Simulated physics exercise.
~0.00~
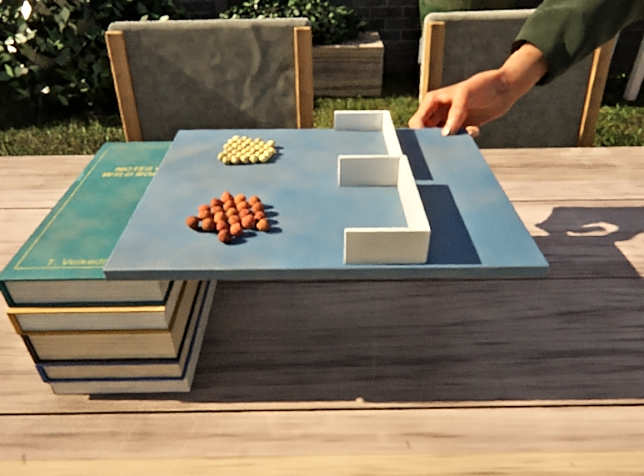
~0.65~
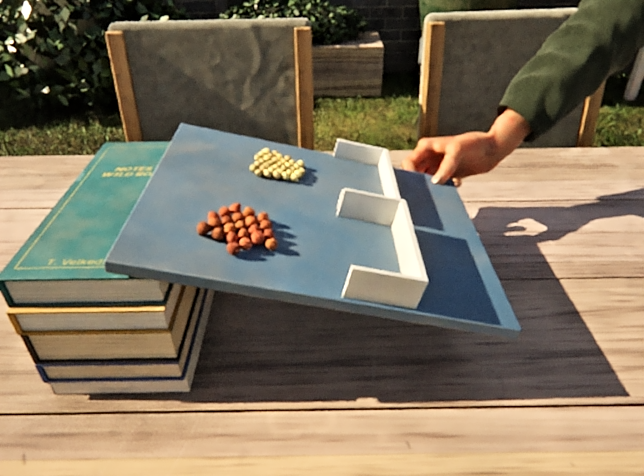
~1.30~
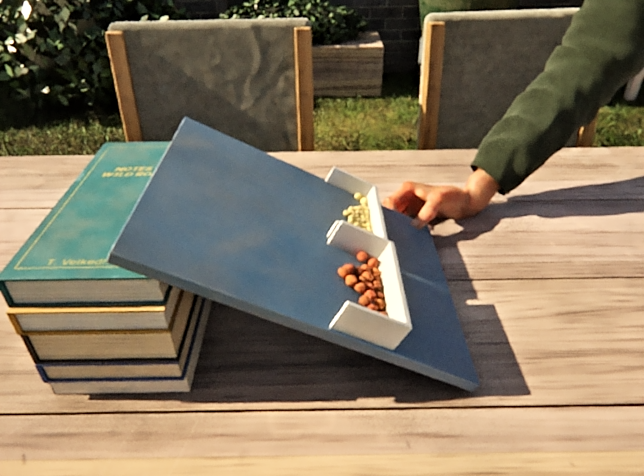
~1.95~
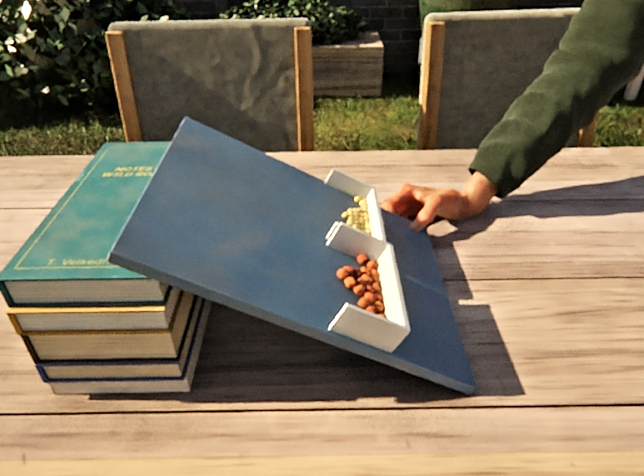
On an outdoor wooden table, a hand lowers the right end of a blue board propped on stacked books, and reddish-brown and pale yellow pieces slide down the slope, ending up gathered behind two white barriers as the board rests tilted, the hand still beside it.
